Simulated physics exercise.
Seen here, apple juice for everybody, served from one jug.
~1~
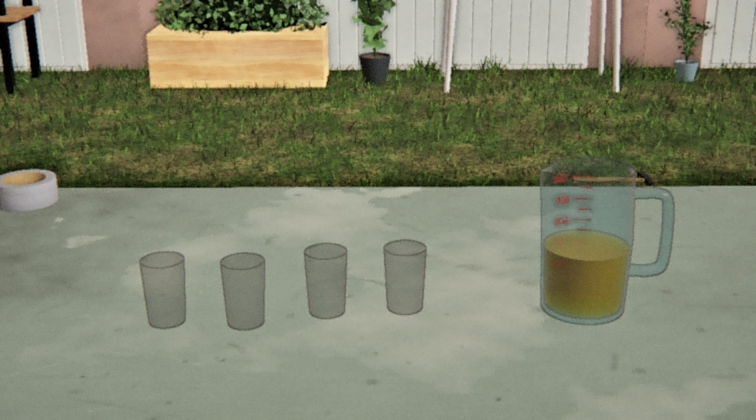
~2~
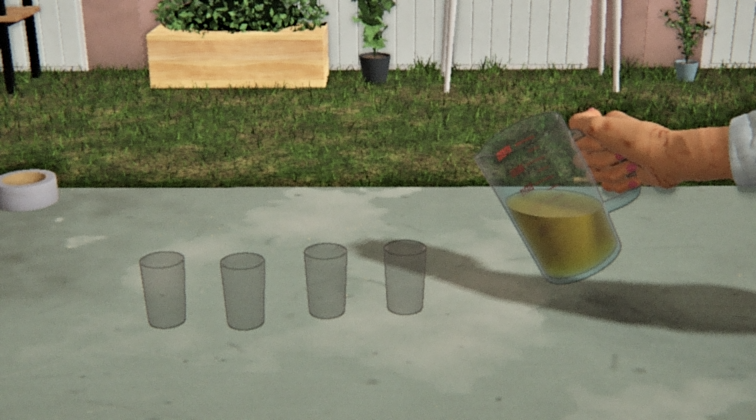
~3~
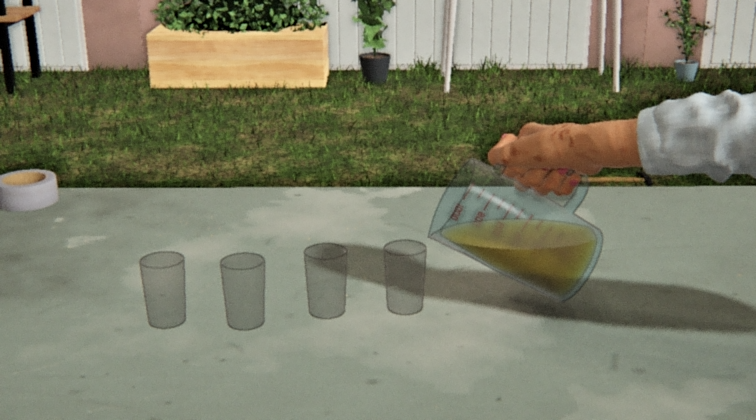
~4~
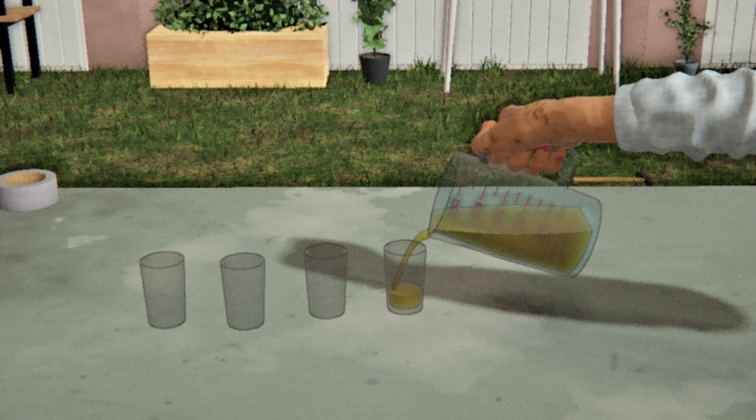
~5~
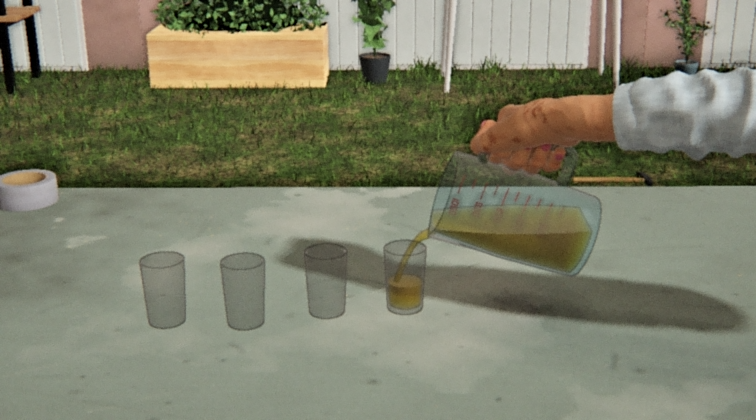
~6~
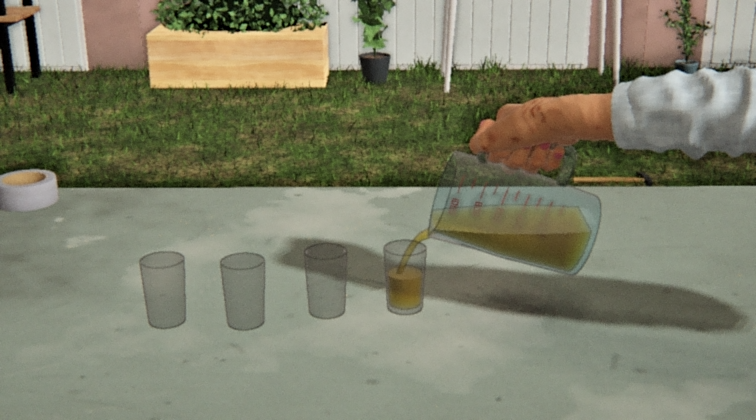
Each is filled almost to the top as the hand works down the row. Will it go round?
Looks like it's going to last to the final one.
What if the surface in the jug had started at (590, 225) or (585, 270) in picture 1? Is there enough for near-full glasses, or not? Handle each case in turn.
The first one lasts and the second one runs dry.
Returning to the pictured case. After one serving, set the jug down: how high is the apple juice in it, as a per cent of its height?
About 35 per cent.
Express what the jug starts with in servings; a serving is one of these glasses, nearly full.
Close to 6.0 of them, I think.
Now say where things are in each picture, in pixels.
The first picture shows at the start; jug (587, 237) about half full; four glasses, the last at (164, 288).
In the second picture, a hand has the jug; jug (550, 196) tipped 25° with all of its load; the first is empty.
In the third picture, the jug is tipped; jug (514, 230) tipped 60° with all of its load; four glasses, the last at (164, 288).
In the fourth picture, the stream is running; jug (511, 214) tipped 70° with nearly all of its load; the first is about a quarter full.
In the fifth picture, the stream is running; jug (511, 214) tipped 70° with nearly all of its load; four glasses, the last at (164, 288).
In the sixth picture, the stream is running; jug (511, 213) tipped 70° with nearly all of its load; the first is about half full.
Shortly, the first is about three quarters full.
Then, the first is done and the jug has about three quarters of its load.
At the finish, all four are full and about a third of the apple juice is over.
